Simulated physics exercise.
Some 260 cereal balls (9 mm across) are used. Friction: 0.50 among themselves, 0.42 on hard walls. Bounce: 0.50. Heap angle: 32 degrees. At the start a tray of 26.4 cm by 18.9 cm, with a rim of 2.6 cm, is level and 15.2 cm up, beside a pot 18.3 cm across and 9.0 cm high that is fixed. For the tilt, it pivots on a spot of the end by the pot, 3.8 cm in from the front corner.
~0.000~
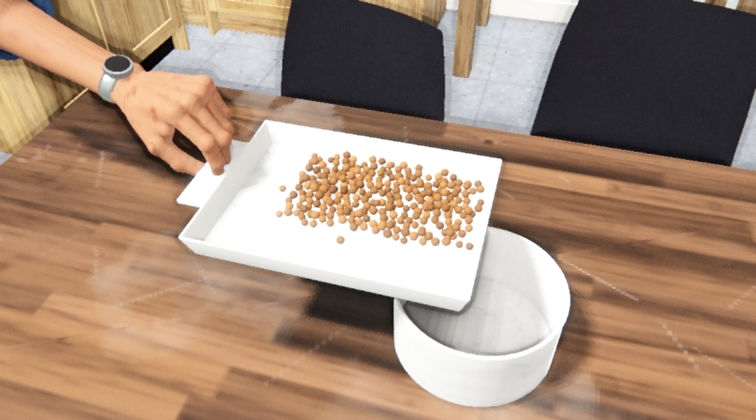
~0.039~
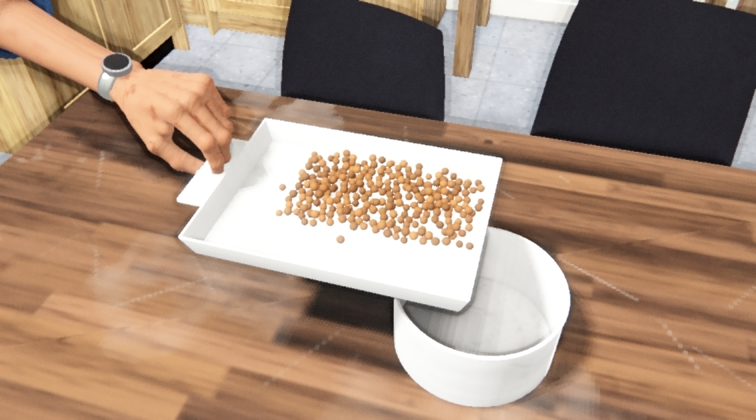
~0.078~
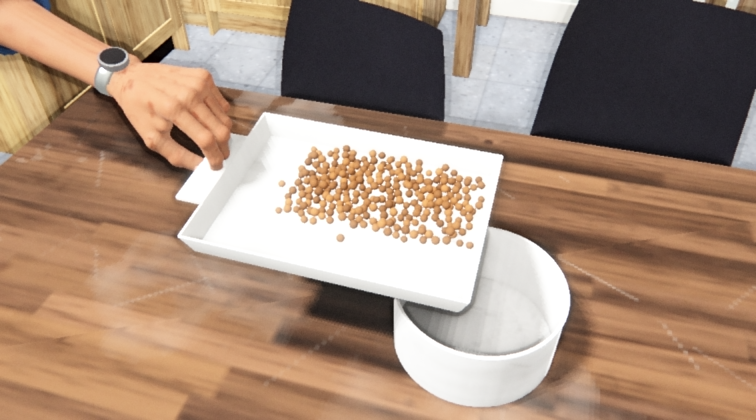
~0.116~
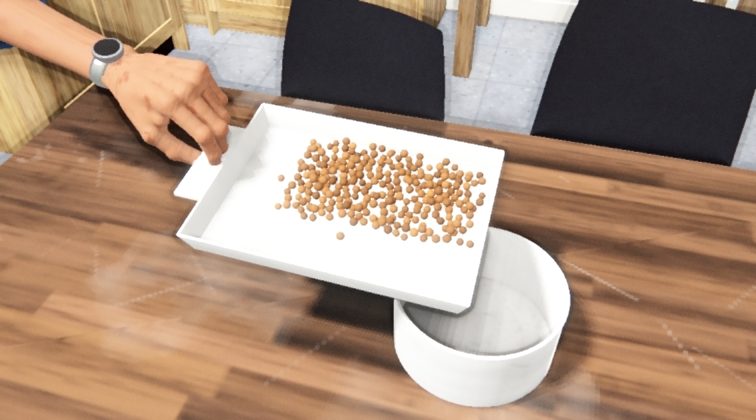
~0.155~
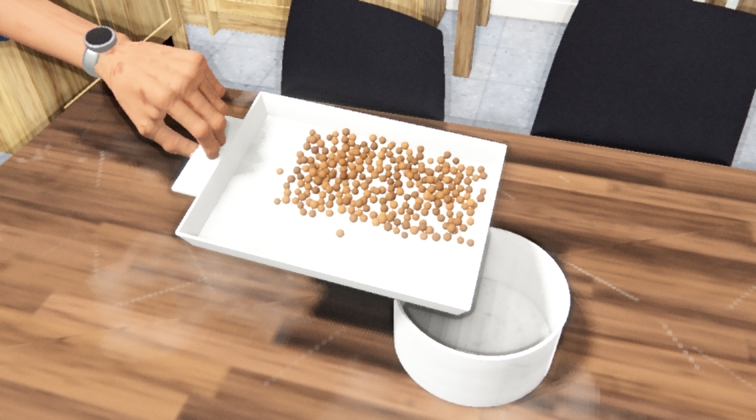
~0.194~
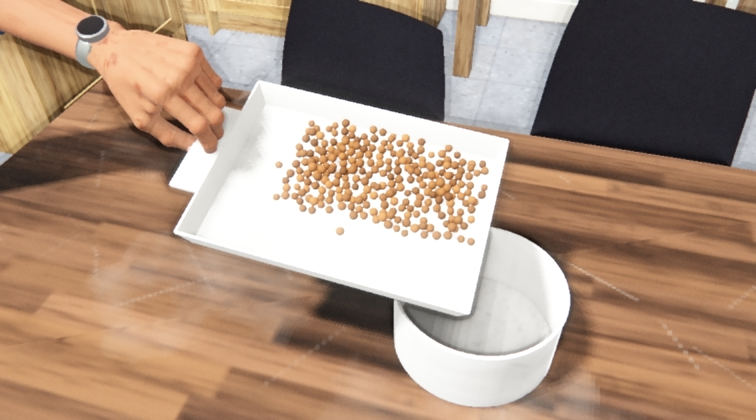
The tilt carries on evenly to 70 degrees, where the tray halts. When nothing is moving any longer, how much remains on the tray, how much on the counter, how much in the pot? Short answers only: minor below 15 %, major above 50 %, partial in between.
My prediction: Left on the tray: I predict upwards of half of the load; counter: I predict a noticeable chunk of the load; pot: I predict a token amount of the load.
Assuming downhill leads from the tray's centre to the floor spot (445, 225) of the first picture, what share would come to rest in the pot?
Roughly 15 per cent.
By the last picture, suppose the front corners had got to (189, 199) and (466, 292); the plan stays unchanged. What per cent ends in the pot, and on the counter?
Per cent by place - pot 5, counter 0.
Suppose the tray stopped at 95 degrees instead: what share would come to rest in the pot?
Result: Close to 5 %.
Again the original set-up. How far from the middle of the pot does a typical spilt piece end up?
About 18 cm from the centre.
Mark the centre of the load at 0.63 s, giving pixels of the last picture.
Close to pixel (402, 271).
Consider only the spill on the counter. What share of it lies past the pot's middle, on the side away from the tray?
Share: Close to 50 %.
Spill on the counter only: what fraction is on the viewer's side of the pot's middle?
Near 100 in a hundred.
Then, at 0.46 s, tilt 43 degrees; the tray holds 100 %, the pot 0 %.
After 0.63 s, tilt 61 degrees; the tray holds 100 %, the pot 0 %.
Then, at 0.93 s, tilt 70 degrees; the tray holds 70 %, the pot 0 %.
In the end, at 1.8 s, tray 65 %, counter 35 %, pot 0 %.
